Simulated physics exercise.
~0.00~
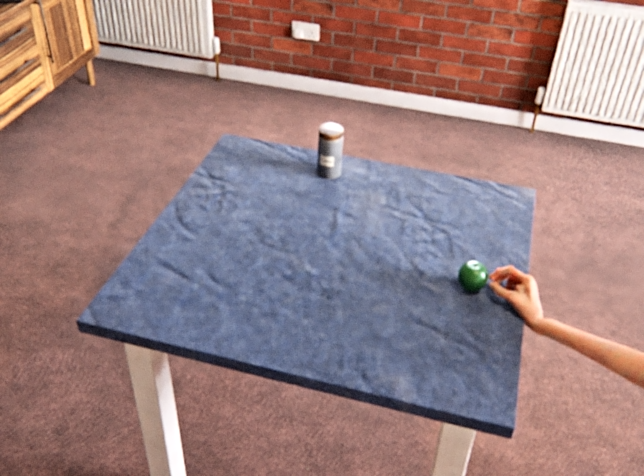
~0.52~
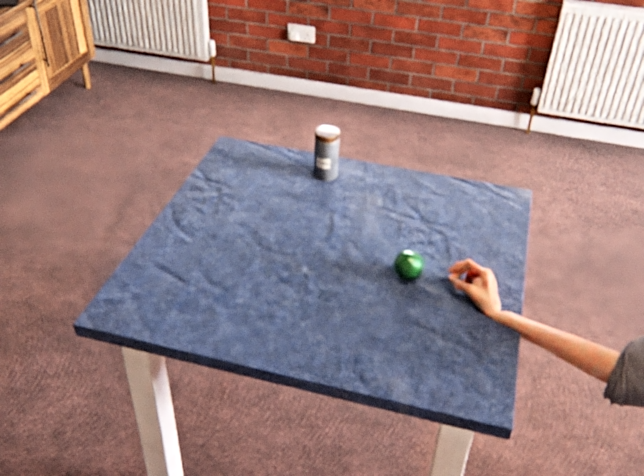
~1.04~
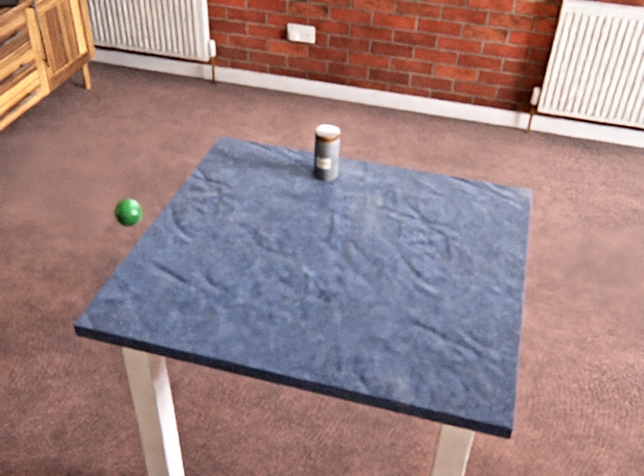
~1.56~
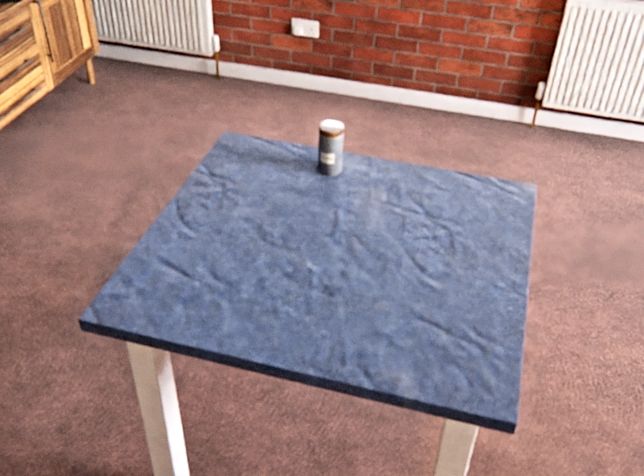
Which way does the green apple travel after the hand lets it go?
The green apple moves to the left across the table, away from the hand.
